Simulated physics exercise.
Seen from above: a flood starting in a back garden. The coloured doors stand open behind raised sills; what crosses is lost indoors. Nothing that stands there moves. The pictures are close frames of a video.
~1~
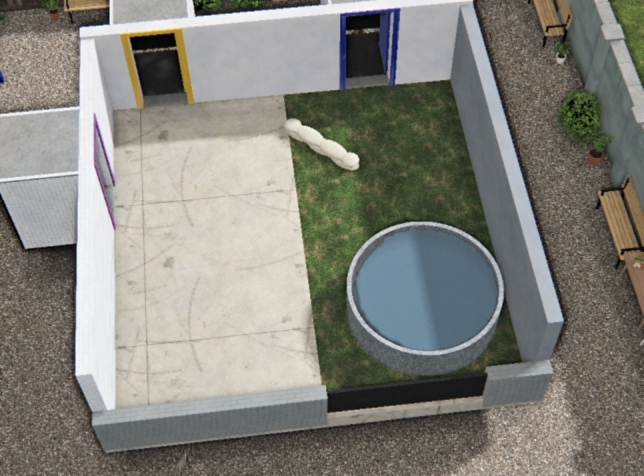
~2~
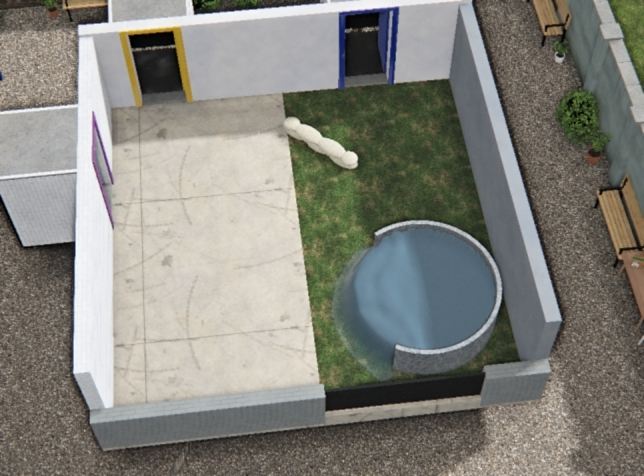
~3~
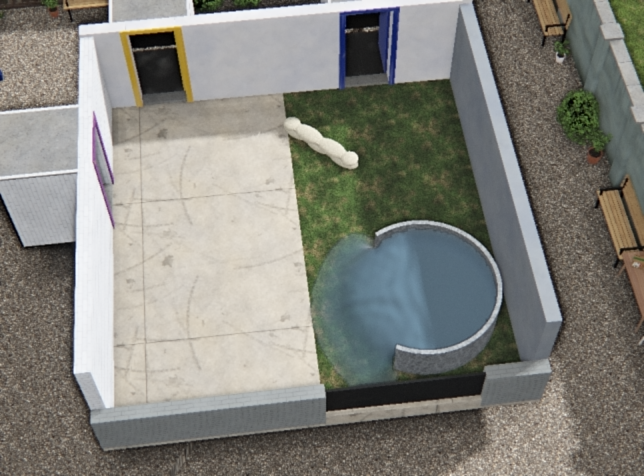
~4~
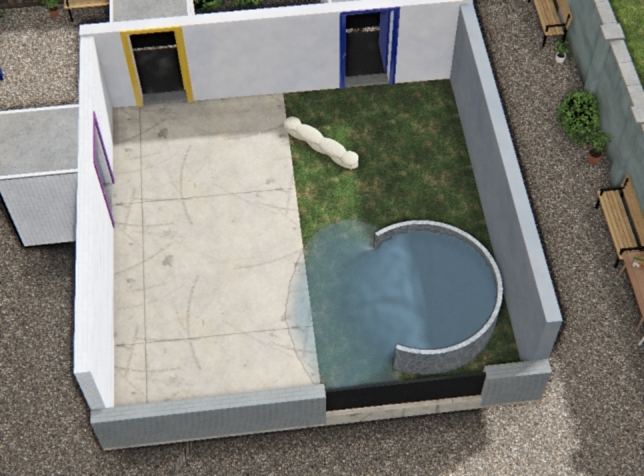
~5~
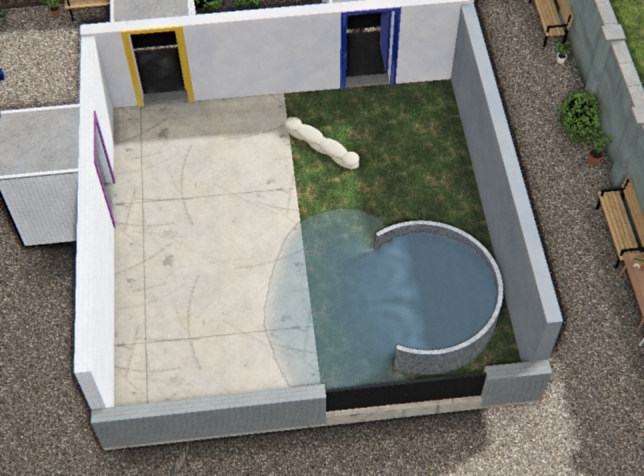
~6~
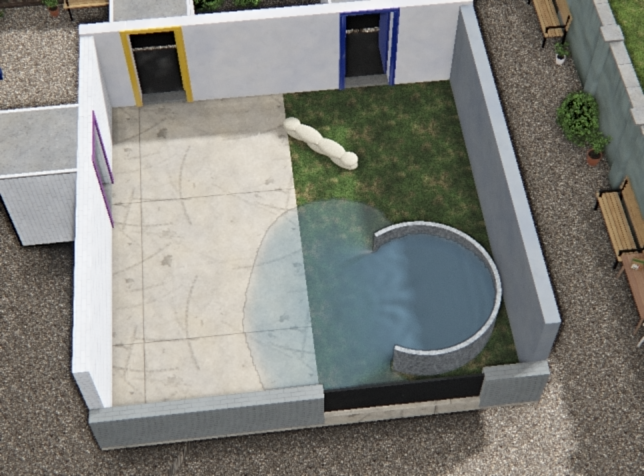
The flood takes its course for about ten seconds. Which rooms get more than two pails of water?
The blue door admits no more than that; the purple door lets in a lot; the yellow door lets in a lot.
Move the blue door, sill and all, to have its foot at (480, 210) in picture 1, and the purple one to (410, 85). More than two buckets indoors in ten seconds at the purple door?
Then: The purple one stays under.
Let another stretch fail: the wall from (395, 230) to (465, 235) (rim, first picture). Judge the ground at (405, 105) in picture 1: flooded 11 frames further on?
Answer: Wet.
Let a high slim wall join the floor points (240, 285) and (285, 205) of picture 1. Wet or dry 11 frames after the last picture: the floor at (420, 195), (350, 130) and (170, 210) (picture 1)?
In that order: Free of water, clear, dry.
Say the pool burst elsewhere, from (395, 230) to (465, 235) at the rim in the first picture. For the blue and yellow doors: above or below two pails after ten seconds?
Then: The blue one lets more in; the yellow one holds.
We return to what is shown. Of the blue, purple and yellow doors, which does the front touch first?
It is the one in purple.
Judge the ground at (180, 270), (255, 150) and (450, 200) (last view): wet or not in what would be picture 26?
In turn: Wet, under water, free of water.
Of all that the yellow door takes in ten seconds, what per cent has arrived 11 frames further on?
I make it 0 per cent.
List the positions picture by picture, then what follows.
In the first frame, the round tank at (425, 288) is whole and still.
In the second frame, the front is at a hidden place, out from the gap at (350, 308).
In the third frame, water pours out at (350, 309) and has run to (361, 239).
In the fourth frame, water pours out at (350, 310) and has run to (353, 223).
In the fifth frame, water pours out at (351, 311) and has run to (351, 213).
In the sixth frame, water pours out at (349, 311) and has run to (307, 207).
A moment on, water covers 40 % of the floor; the blue door not reached, the purple door not reached, the yellow door not reached.
Next, water covers 60 % of the floor; the blue door not reached, the purple door wet at the sill, nothing in, the yellow door not reached.
Then, water covers 75 % of the floor; the blue door not reached, the purple door over two buckets in, the yellow door wet at the sill, nothing in.
Later, water covers 80 % of the floor; the blue door not reached, the purple door over two buckets in, the yellow door far over two buckets in.
In the end, water covers 100 % of the floor; the blue door under two buckets in, the purple door over two buckets in, the yellow door far over two buckets in.
